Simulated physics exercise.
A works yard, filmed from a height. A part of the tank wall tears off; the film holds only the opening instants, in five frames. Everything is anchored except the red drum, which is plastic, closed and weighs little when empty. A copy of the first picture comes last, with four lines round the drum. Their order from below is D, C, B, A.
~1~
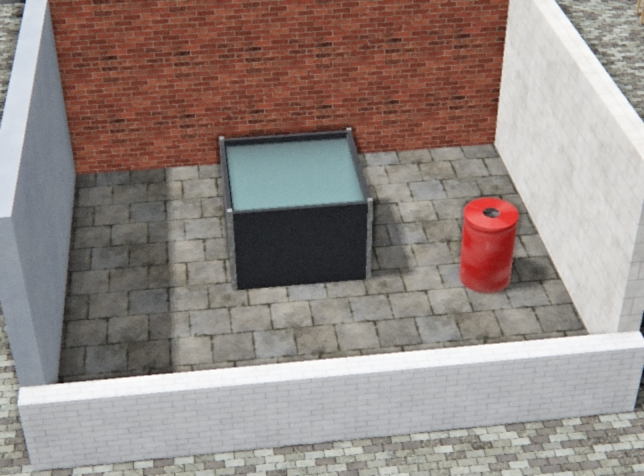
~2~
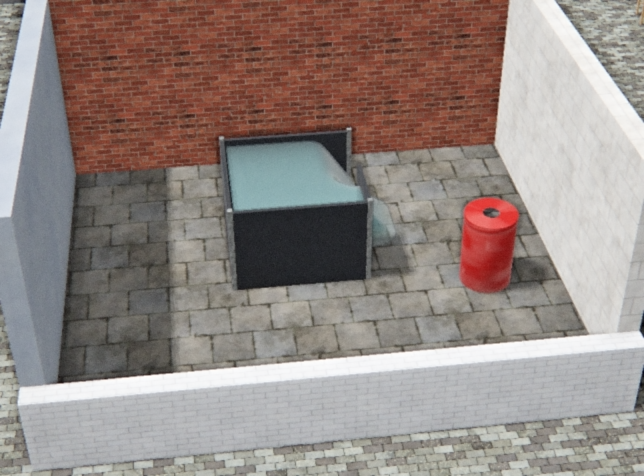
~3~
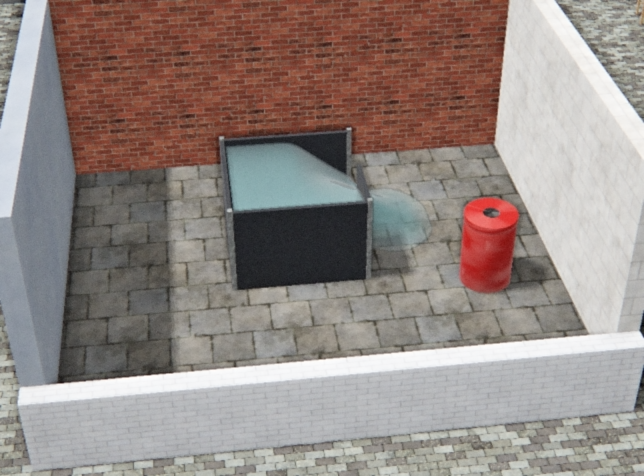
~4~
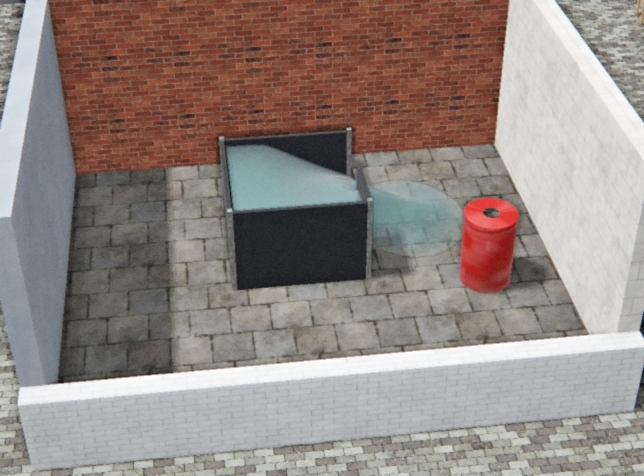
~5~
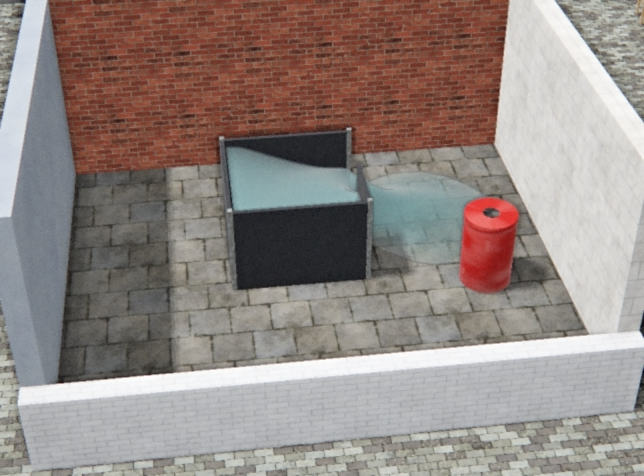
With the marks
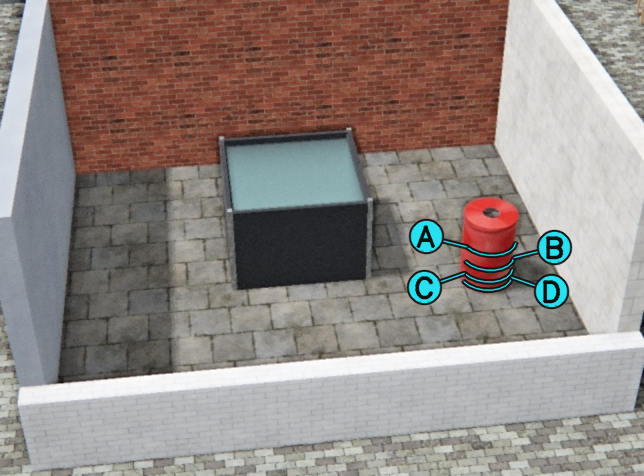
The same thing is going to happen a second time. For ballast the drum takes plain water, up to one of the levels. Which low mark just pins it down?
Take B.
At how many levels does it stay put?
Two.
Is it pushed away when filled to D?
Yes.
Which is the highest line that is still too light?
That would be C.
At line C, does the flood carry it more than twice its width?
No, less.
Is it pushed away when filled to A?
No.
In cyan, A at (495, 255); B at (494, 270); C at (493, 281); D at (492, 290); from the bottom up D, C, B, A.
With A, it does not move.
With B, it does not move.
With C, it is pushed about half its own width away.
With D, it is pushed about 4 times its own width away.
